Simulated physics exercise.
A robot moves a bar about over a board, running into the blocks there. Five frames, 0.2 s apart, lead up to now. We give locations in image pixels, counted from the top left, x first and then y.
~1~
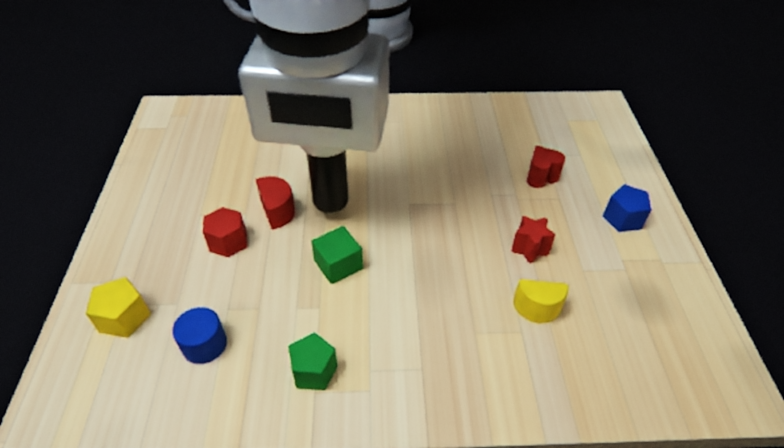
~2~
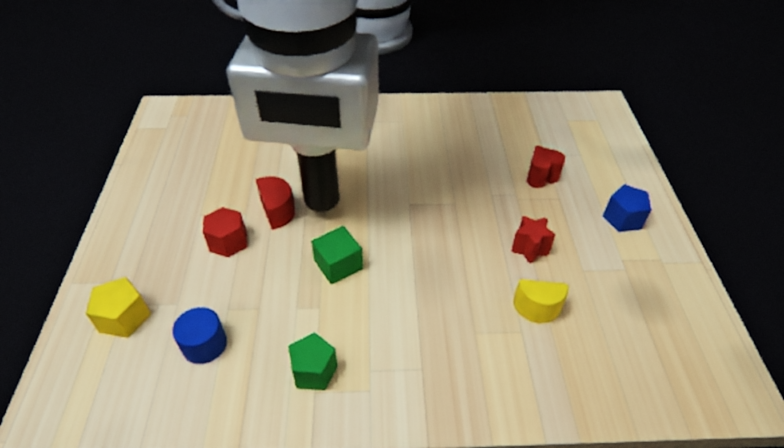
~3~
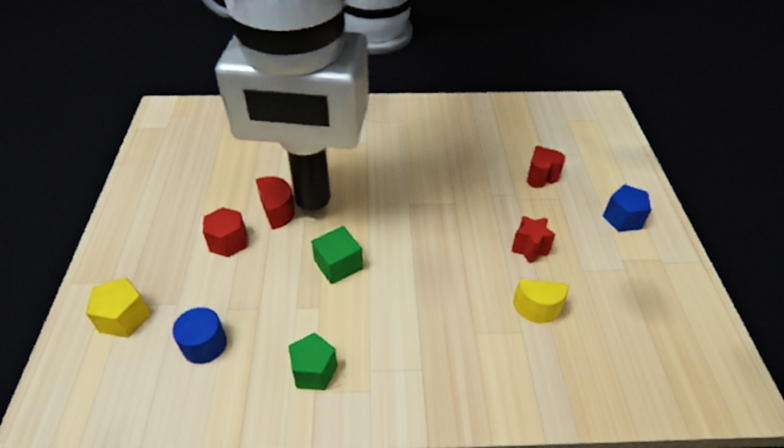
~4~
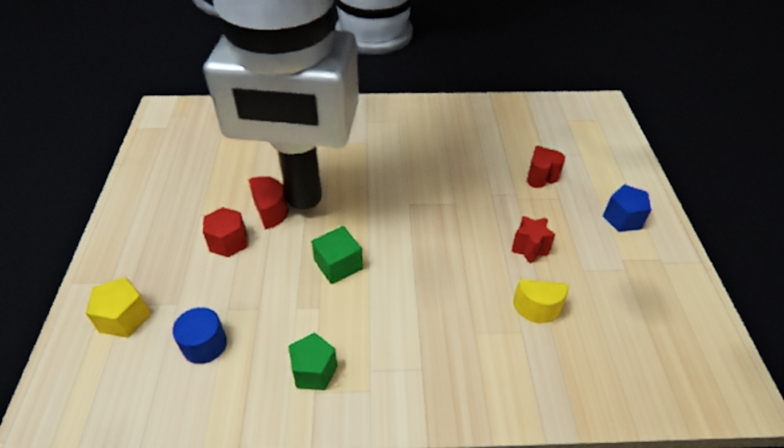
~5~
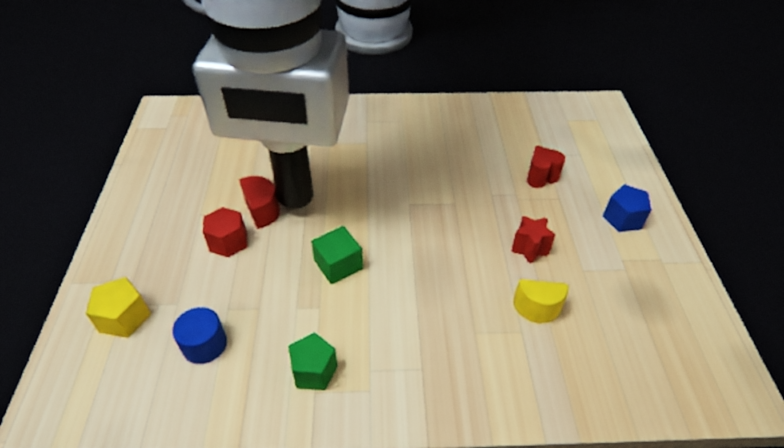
Robot arm sliding a black bar left across a wooden board, nudging the red half-round block slightly toward the red six-sided block.
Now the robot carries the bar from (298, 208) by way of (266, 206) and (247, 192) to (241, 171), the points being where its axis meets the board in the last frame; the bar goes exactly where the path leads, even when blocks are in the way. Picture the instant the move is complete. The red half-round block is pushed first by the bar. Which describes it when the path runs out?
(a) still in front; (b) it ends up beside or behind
It's b.
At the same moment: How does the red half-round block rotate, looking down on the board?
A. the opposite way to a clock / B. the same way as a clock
My answer is option A.
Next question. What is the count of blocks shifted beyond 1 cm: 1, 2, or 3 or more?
It shifts a single block.
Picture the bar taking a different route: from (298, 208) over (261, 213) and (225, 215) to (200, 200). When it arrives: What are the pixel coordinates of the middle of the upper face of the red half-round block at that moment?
Just about (157, 180).
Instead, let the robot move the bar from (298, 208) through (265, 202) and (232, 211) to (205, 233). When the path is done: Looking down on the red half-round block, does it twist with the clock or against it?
The block spins clockwise.
On the path given first. Halfway along, bar at (250, 190); red six-sided block at (218, 223), turned 15° anticlockwise; red half-round block at (211, 189), turned 25° anticlockwise.
At the end, bar at (238, 161); red six-sided block at (218, 223), turned 15° anticlockwise; red half-round block at (209, 189), turned 30° anticlockwise; green four-sided block unmoved.
